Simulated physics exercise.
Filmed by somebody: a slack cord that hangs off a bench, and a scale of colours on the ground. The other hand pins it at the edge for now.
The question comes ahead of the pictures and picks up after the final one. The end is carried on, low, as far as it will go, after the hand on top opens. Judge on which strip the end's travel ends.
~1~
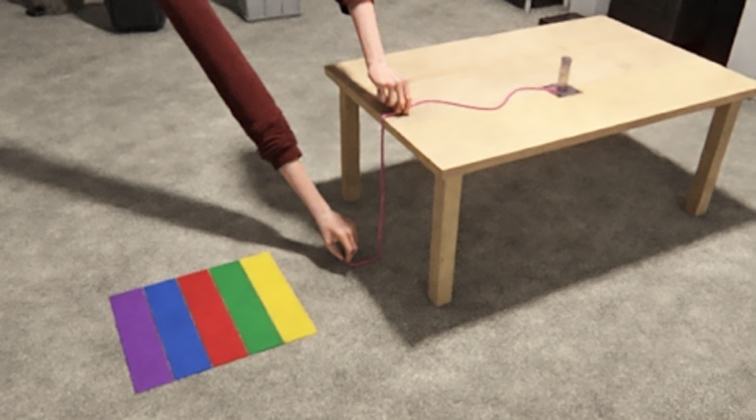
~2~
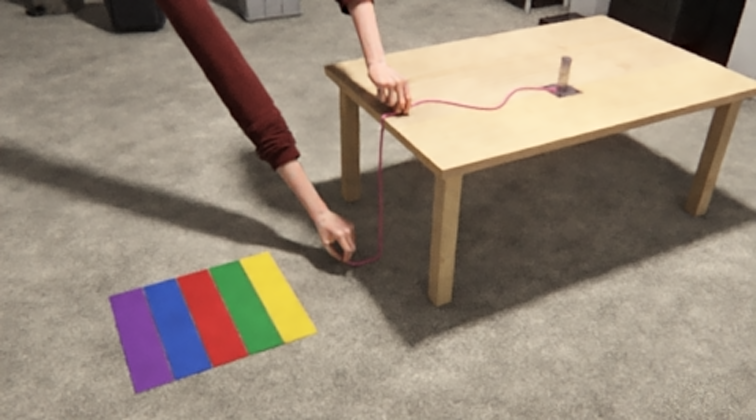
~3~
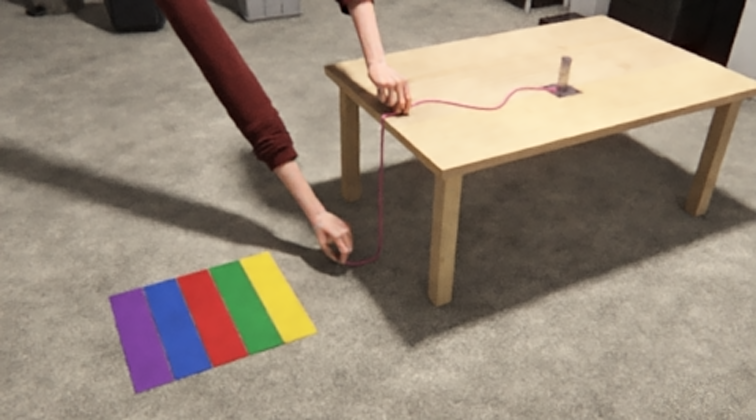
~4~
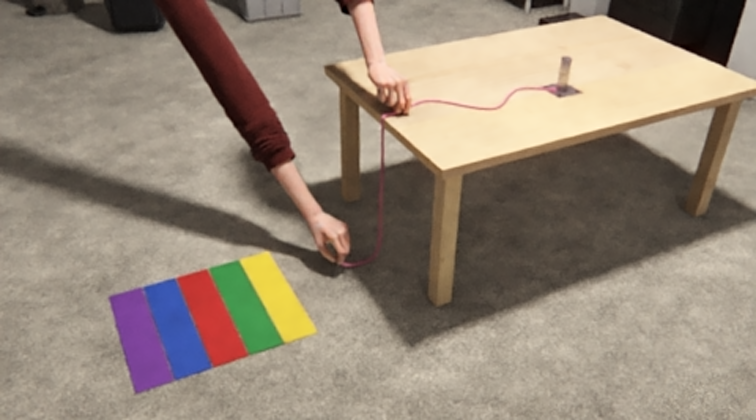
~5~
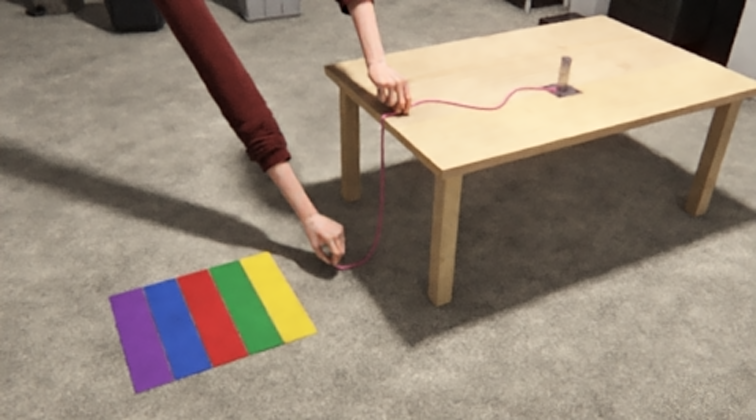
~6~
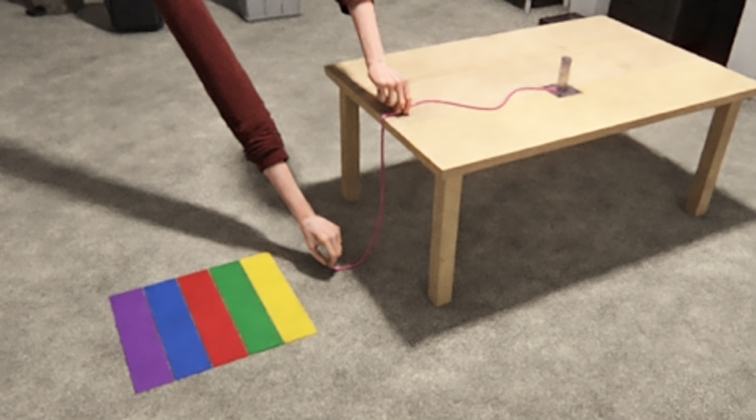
Its travel ends on the red strip.
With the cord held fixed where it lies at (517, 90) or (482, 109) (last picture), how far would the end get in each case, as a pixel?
I'd put it around (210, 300) the first time and around (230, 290) the second.
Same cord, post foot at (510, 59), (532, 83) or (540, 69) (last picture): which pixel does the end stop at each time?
The places are (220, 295), (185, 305) and (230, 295).
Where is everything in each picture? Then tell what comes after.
The first frame shows end (345, 258); yellow (292, 321); green (259, 332); red (224, 344); blue (187, 355); purple (149, 368).
The second frame shows end (343, 259); cord through (522, 89) (490, 109) (425, 102) (382, 134) (380, 192) (380, 246).
The third frame shows end (340, 260).
The fourth frame shows end (337, 260); cord through (522, 89) (490, 109) (425, 102) (382, 134) (381, 191) (378, 247).
The fifth frame shows end (332, 262).
The sixth frame shows end (328, 263); cord through (522, 89) (490, 109) (425, 102) (382, 134) (382, 191) (370, 248).
Soon after, end near (259, 284); over yellow.
Then, end near (226, 294); over green.
At full stretch, end near (206, 300); over red. The red one.
